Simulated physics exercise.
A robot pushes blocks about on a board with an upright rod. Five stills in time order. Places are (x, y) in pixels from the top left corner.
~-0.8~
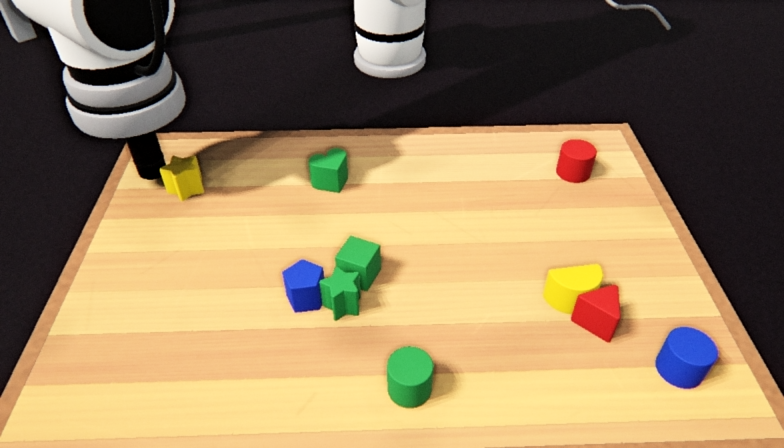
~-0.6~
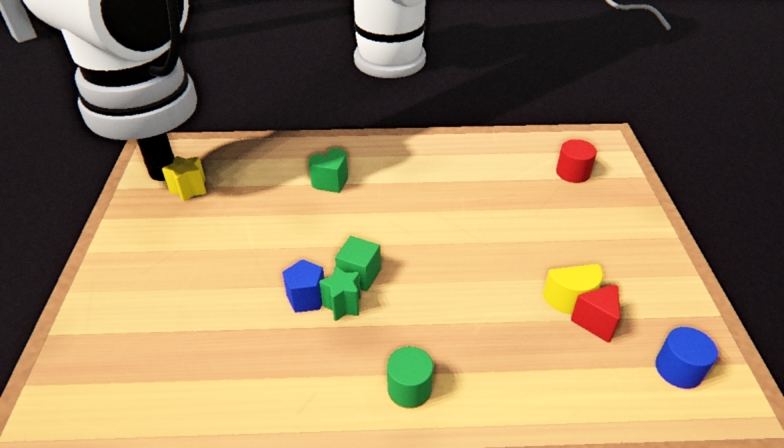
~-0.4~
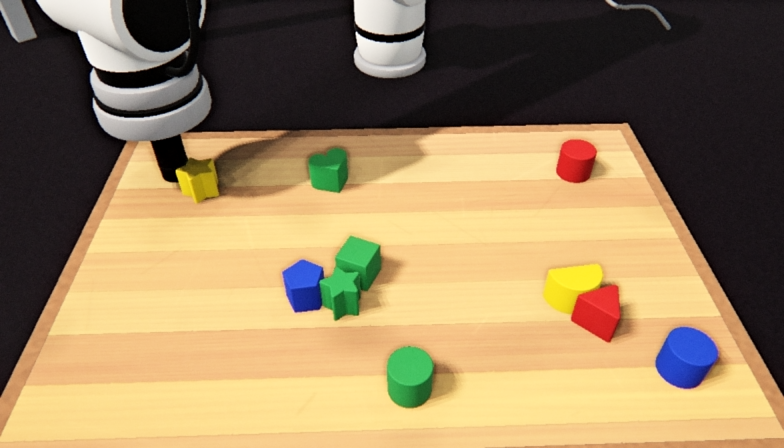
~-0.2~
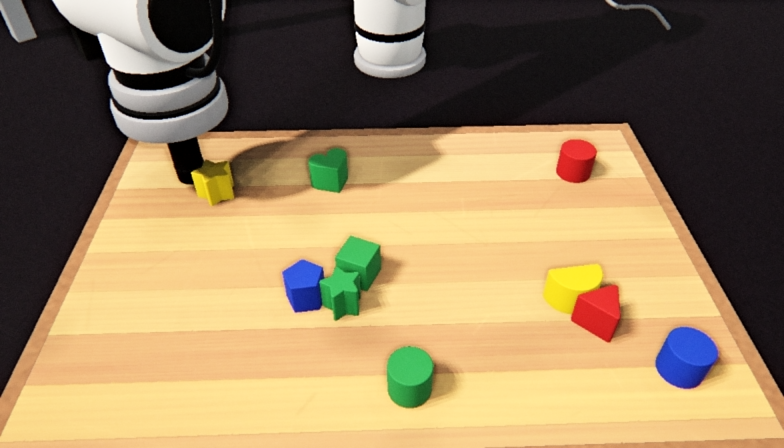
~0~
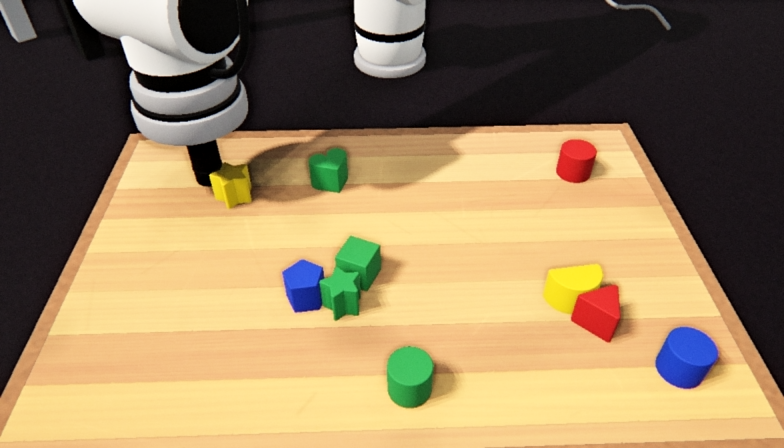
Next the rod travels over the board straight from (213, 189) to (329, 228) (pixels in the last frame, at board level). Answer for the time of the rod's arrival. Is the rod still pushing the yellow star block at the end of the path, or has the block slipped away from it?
The rod still drives it.
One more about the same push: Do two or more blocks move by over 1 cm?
The answer is no.
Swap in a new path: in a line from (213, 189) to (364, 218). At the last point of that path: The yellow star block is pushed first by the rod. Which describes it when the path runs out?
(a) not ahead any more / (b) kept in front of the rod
b - kept in front of the rod.
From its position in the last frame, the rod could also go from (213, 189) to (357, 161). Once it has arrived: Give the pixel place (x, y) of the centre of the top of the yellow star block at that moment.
Top centre: (251, 173).
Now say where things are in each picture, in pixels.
In the first picture, rod tip (153, 172); block tops, yellow star block (180, 165); green heart block (329, 158).
In the second picture, rod (164, 174); yellow star block (182, 165).
In the third picture, rod (177, 175); yellow star block (196, 167).
In the fourth picture, rod (193, 177); yellow star block (211, 169).
In the fifth picture, rod (211, 179); yellow star block (230, 172); green heart block (329, 158).
What follows on the original path. One third of the way, rod (249, 191); yellow star block (269, 184).
Two thirds of the way, rod (288, 204); yellow star block (310, 198).
At the end, rod (328, 218); yellow star block (353, 212); green heart block in place.
